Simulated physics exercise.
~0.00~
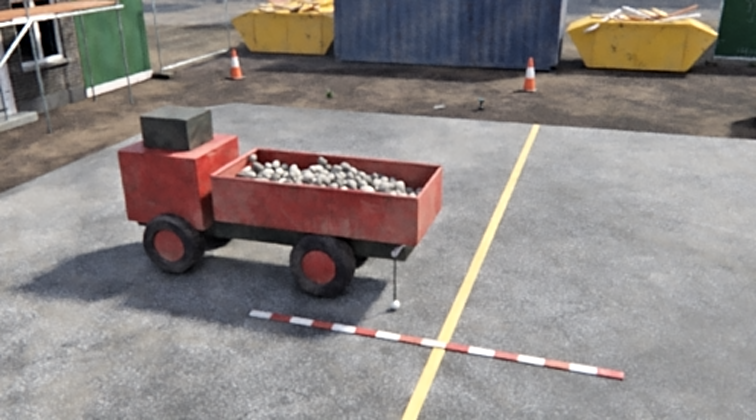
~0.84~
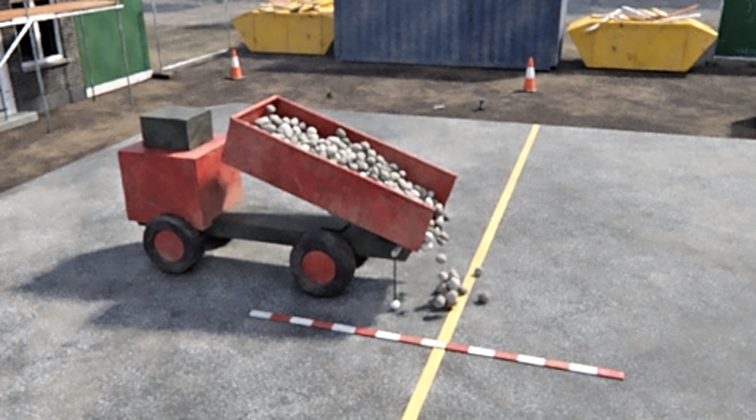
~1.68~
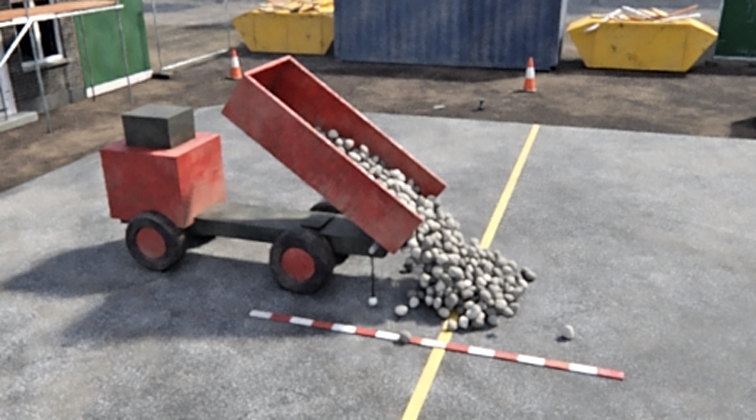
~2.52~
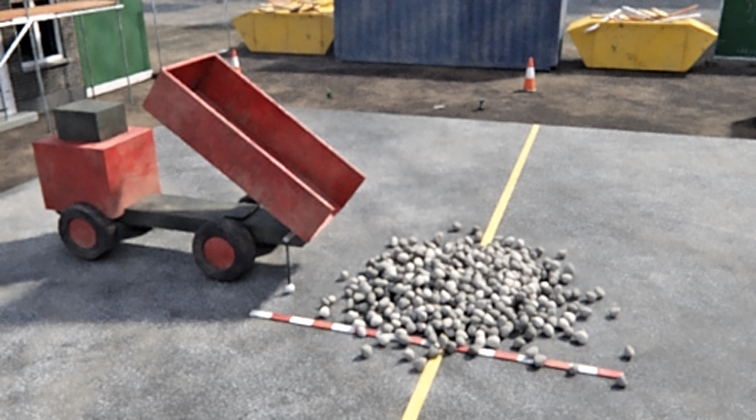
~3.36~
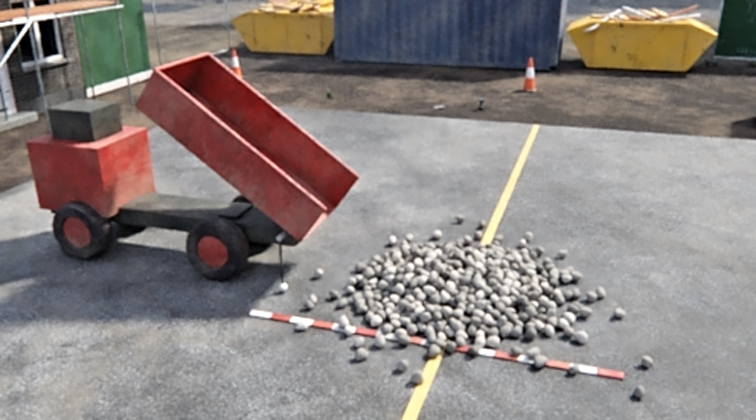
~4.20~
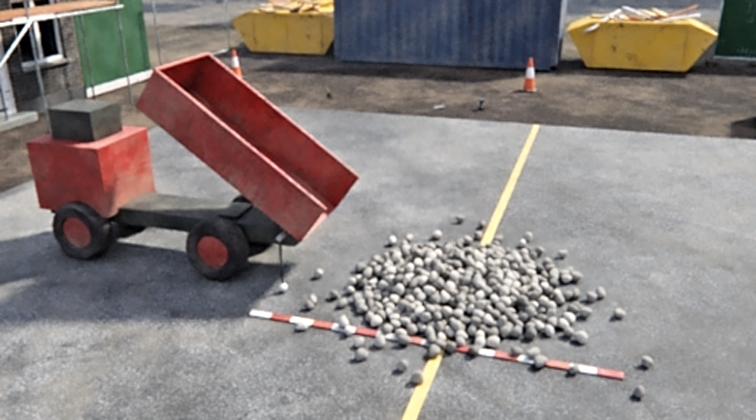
A red toy-like dump truck tilted its bed and poured grey stones onto the pavement, then rolled left as the pile spread over a yellow line and a striped strip, and it stopped with its empty bed still raised.
